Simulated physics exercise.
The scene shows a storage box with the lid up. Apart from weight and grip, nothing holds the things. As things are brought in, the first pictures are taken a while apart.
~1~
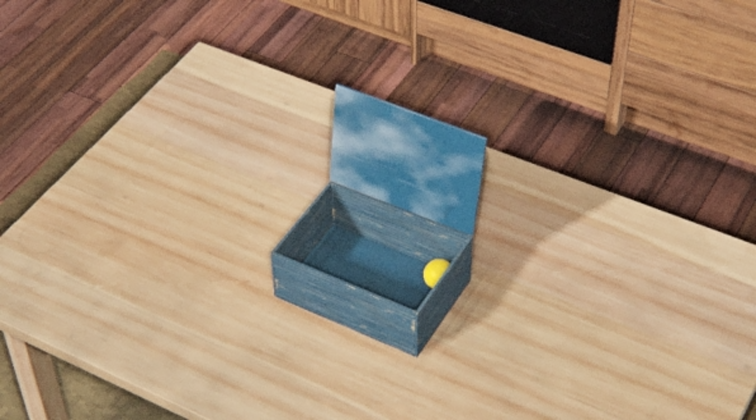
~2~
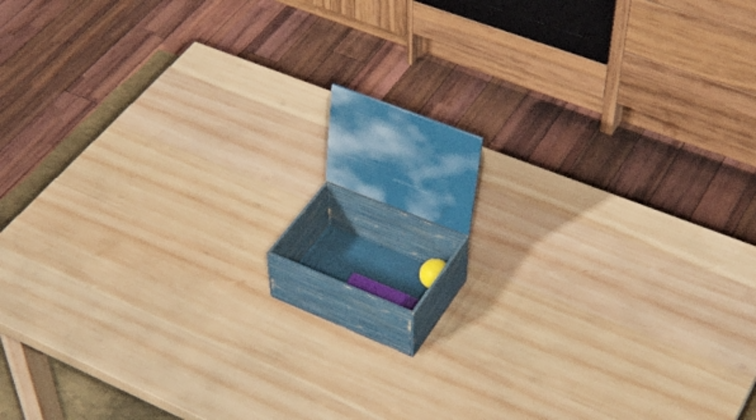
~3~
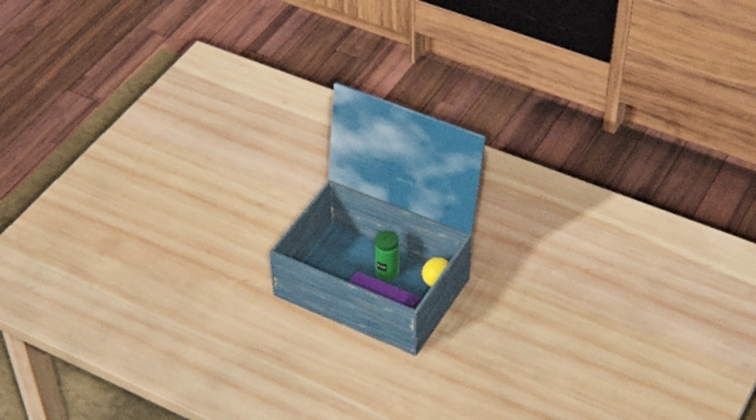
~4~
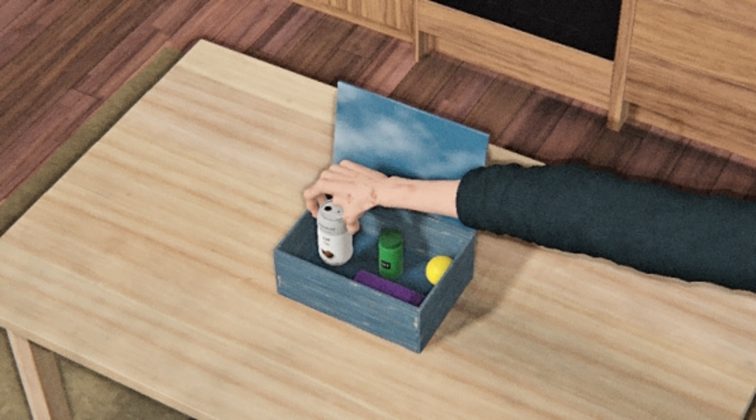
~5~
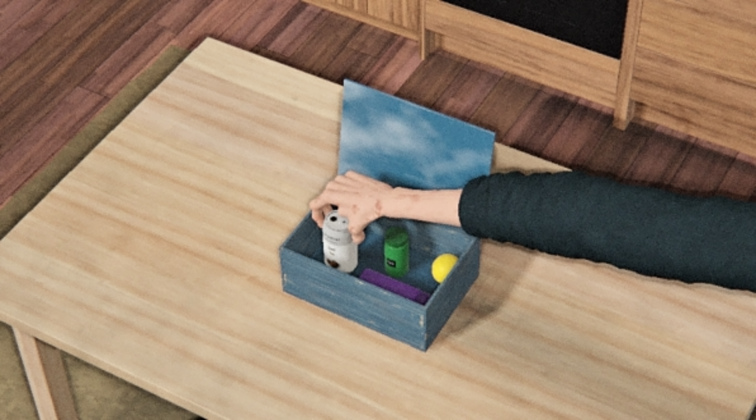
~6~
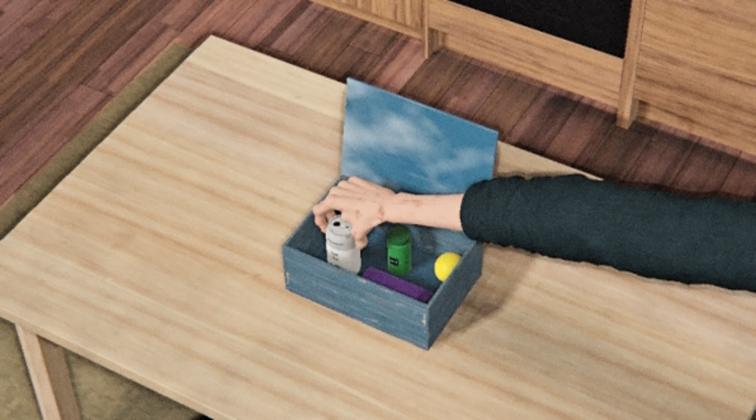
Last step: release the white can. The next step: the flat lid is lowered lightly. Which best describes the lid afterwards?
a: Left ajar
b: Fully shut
Answer: A.
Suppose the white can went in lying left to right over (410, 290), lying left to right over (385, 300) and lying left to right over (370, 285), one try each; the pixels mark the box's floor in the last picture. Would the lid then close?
At first it manages to shut, the second time it manages to shut, and the third time it manages to shut.
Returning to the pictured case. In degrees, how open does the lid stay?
I'd say roughly 8 degrees above the rim.
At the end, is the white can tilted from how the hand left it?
It keeps its pose.
Then, 1.40 s after the last picture, lid 72° above the rim.
Then, 1.80 s after the last picture, lid 40° above the rim.
At rest, lid 8° above the rim; all 4 in place. Seen from the same camera at the end, white can near (343, 248).
